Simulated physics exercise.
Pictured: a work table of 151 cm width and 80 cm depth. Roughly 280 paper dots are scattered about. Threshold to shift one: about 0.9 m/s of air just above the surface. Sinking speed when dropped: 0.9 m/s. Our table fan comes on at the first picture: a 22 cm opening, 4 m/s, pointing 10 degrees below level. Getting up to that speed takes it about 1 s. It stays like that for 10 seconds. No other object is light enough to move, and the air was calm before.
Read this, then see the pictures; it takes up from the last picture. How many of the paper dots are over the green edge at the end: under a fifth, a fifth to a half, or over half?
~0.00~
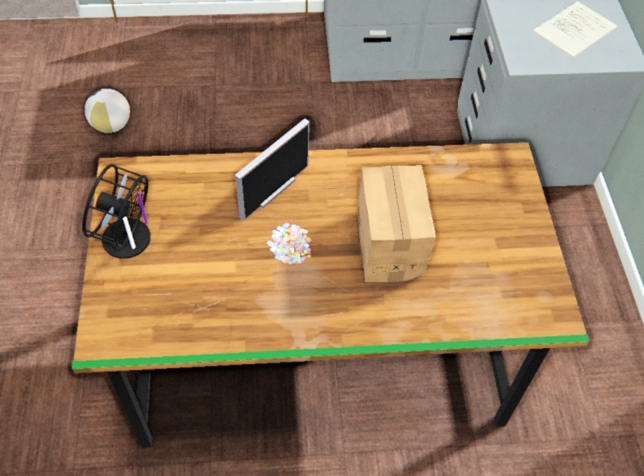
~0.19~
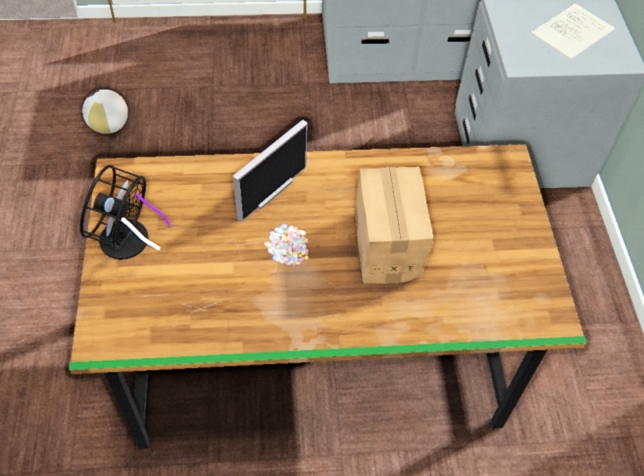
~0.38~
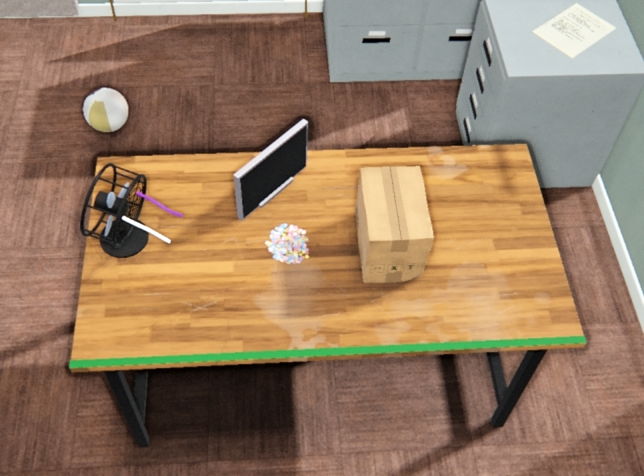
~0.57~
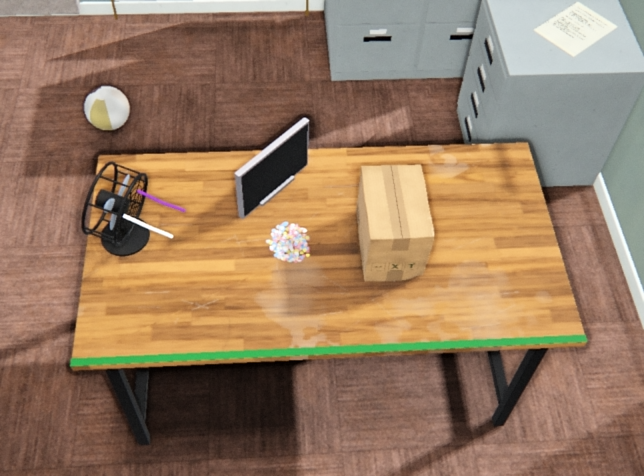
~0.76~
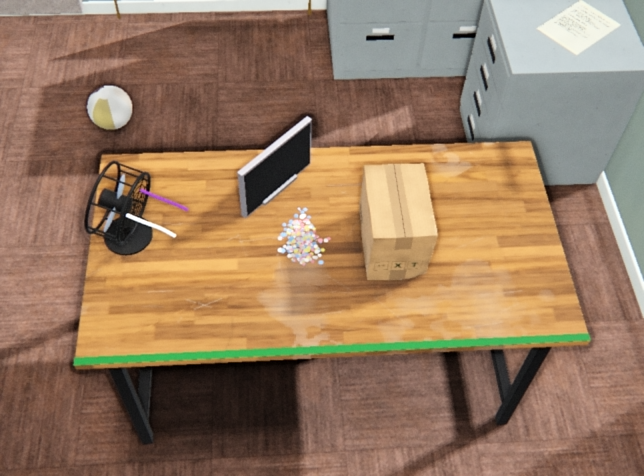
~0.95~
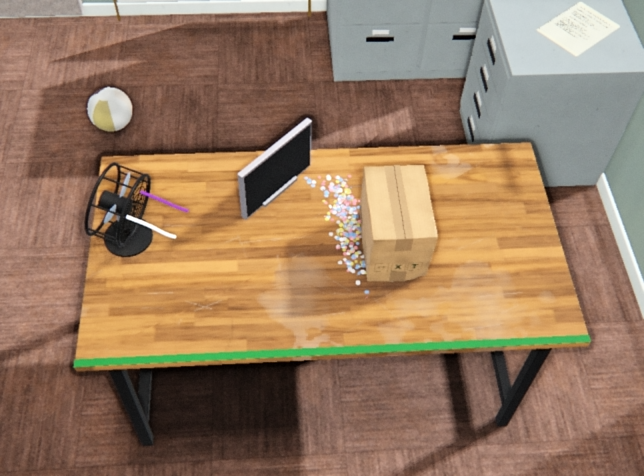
Band: Under-fifth.
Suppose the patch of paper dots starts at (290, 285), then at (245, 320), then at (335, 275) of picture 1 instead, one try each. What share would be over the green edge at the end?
First try near 100 %, second near 100 %, third near 90 %.
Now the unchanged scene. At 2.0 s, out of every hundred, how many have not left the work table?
Estimate: Around 5 percent.
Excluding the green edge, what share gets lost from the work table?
Estimate: Close to 90 per cent.
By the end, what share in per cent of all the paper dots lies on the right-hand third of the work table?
Roughly 0 in a hundred.
After 2.0 s, 8 % are over the green edge; 93 % have settled or left.
After 3.2 s, 8 % are over the green edge; 98 % have settled or left.
After 5.5 s, 8 % are over the green edge; 99 % have settled or left.
After 10.0 s, at the end, 8 % are over the green edge.
